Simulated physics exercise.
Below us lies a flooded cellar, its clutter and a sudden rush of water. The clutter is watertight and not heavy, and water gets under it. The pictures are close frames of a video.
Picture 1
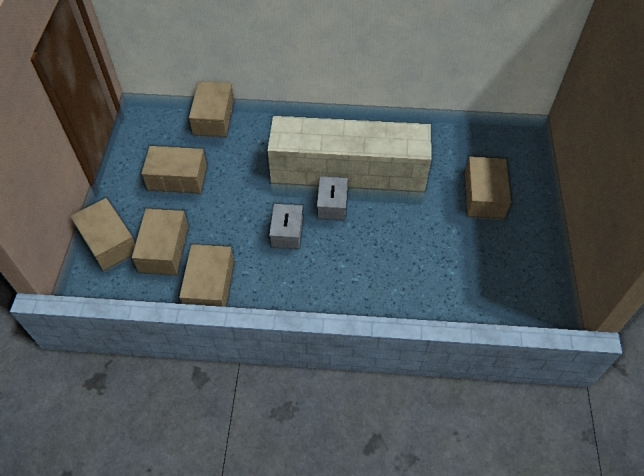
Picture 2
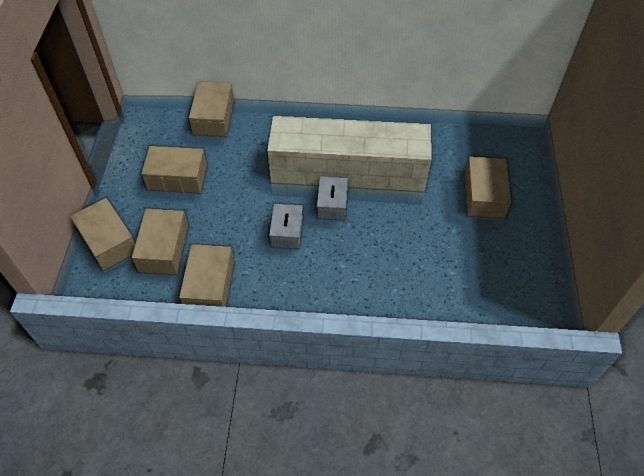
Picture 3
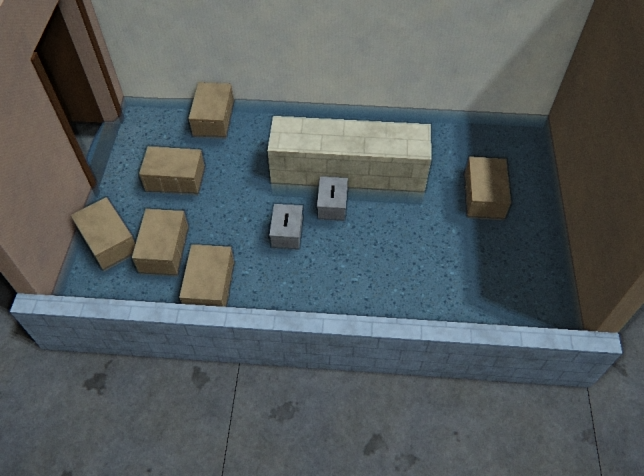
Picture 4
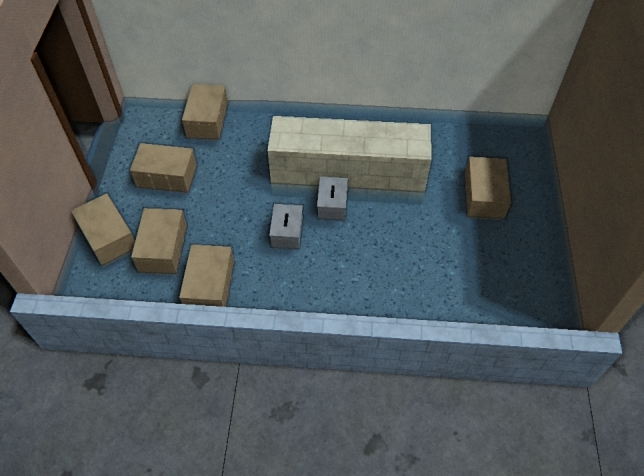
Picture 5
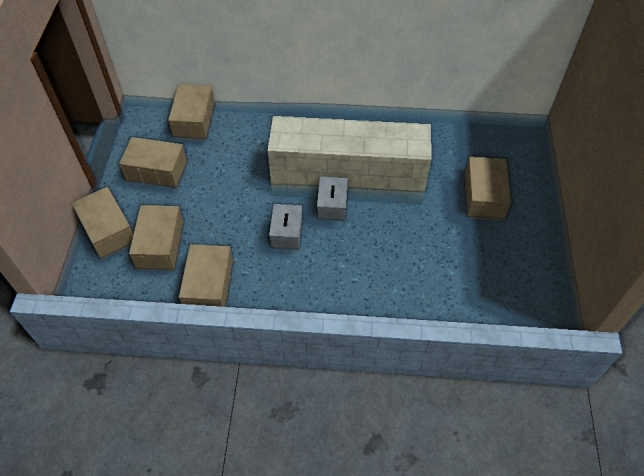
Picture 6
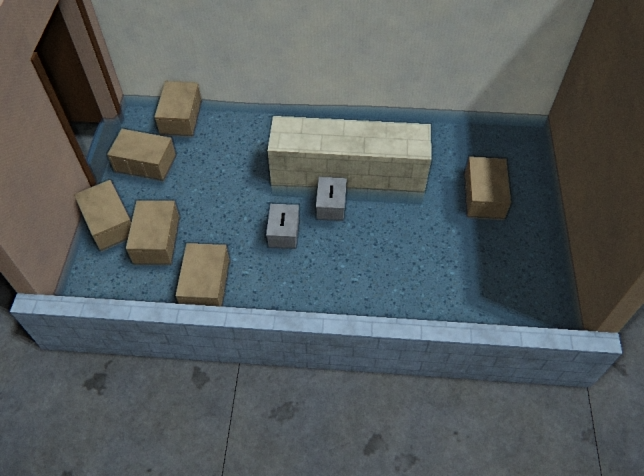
The blue flooded floor lay still as a brown door at the left opened, then the floating boxes nearest it drifted gradually left toward the gap, while the pale block and right-hand box stayed put.
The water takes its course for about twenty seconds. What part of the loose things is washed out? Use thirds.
Share: At least two thirds.
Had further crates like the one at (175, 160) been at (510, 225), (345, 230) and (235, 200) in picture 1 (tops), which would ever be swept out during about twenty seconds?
As listed: Inside, yes, carried outside.
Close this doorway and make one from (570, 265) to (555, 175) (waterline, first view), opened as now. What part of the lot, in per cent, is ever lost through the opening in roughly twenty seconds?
Roughly 40 per cent.
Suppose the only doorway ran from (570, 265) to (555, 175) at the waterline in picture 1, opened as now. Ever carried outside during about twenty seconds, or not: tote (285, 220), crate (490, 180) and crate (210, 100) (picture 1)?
One after the other: Out, yes, no.
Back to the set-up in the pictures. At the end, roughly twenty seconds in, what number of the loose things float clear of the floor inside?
The number is 1.
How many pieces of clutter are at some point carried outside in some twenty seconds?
That makes 7.
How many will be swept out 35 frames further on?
That makes 7.
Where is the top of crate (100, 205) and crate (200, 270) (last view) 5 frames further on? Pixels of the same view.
Roughly at (105, 159) and (163, 259).
A moment on, 1 of 8 are out; 7 afloat.
Next, 4 of 8 are out; 4 afloat.
Later, 7 of 8 are out; 1 afloat.
In the end, 7 of 8 are out; 1 afloat.
